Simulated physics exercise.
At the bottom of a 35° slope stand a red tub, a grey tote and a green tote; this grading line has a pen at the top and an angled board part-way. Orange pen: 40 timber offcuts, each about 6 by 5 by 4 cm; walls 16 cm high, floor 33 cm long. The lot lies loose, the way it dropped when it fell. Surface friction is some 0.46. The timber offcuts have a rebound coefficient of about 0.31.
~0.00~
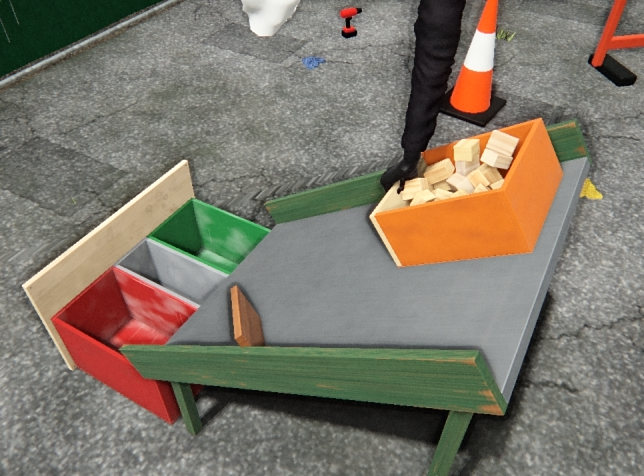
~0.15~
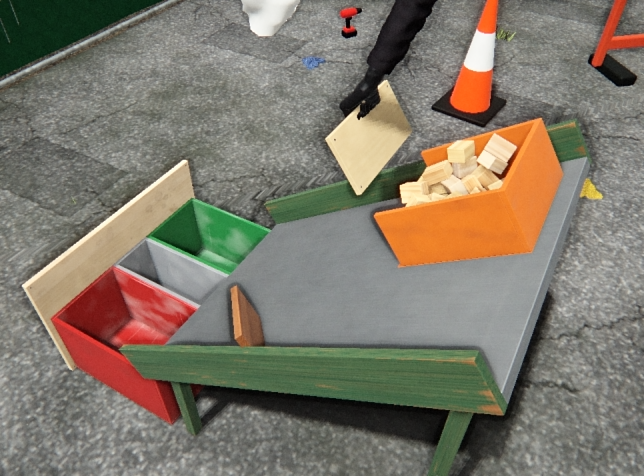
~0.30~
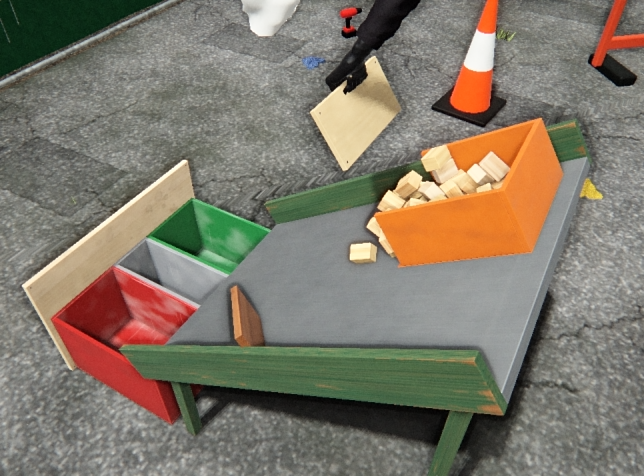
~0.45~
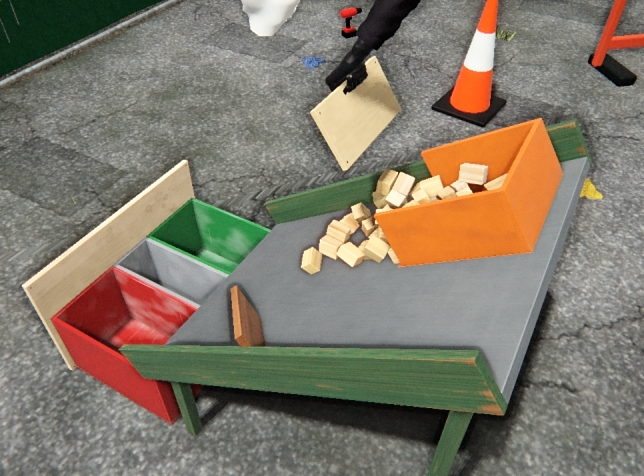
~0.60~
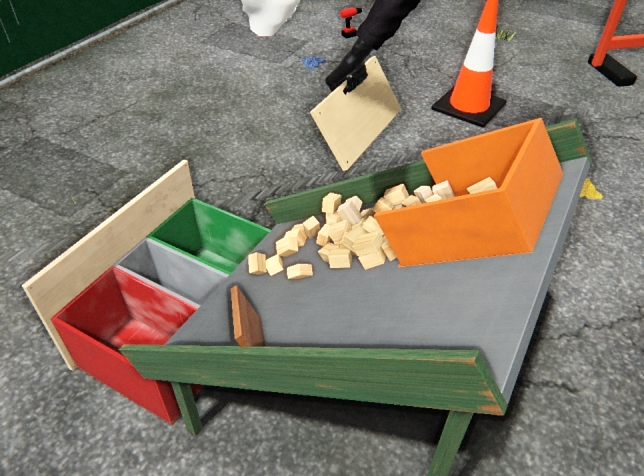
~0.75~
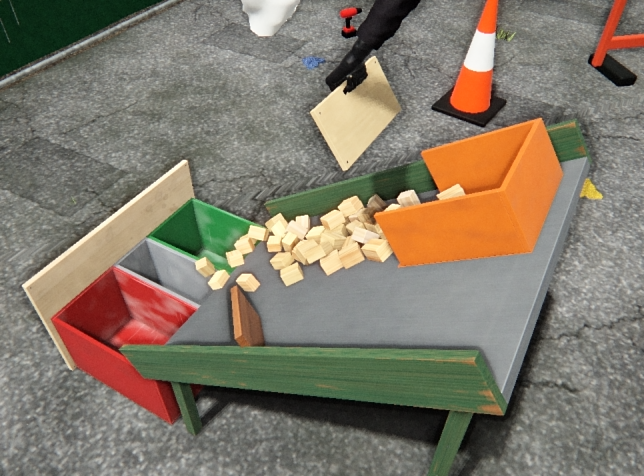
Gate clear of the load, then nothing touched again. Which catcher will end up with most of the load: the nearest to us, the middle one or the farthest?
Most likely the most distant one gets the most.
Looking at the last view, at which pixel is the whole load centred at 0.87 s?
Near pixel (293, 241).
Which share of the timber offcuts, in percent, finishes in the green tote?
It works out to roughly 70 percent.
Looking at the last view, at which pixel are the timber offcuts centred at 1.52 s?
The middle lies near (193, 275).
After 0.87 s, 2 in the grey tote, 5 in the green tote, 30 on the slope and 3 in the air.
After 1.03 s, 4 in the grey tote, 12 in the green tote, 19 on the slope and 5 in the air.
After 1.24 s, 10 in the grey tote, 23 in the green tote, 1 on the slope and 6 in the air.
Outcome (at 1.52 s), 11 in the grey tote and 29 in the green tote.
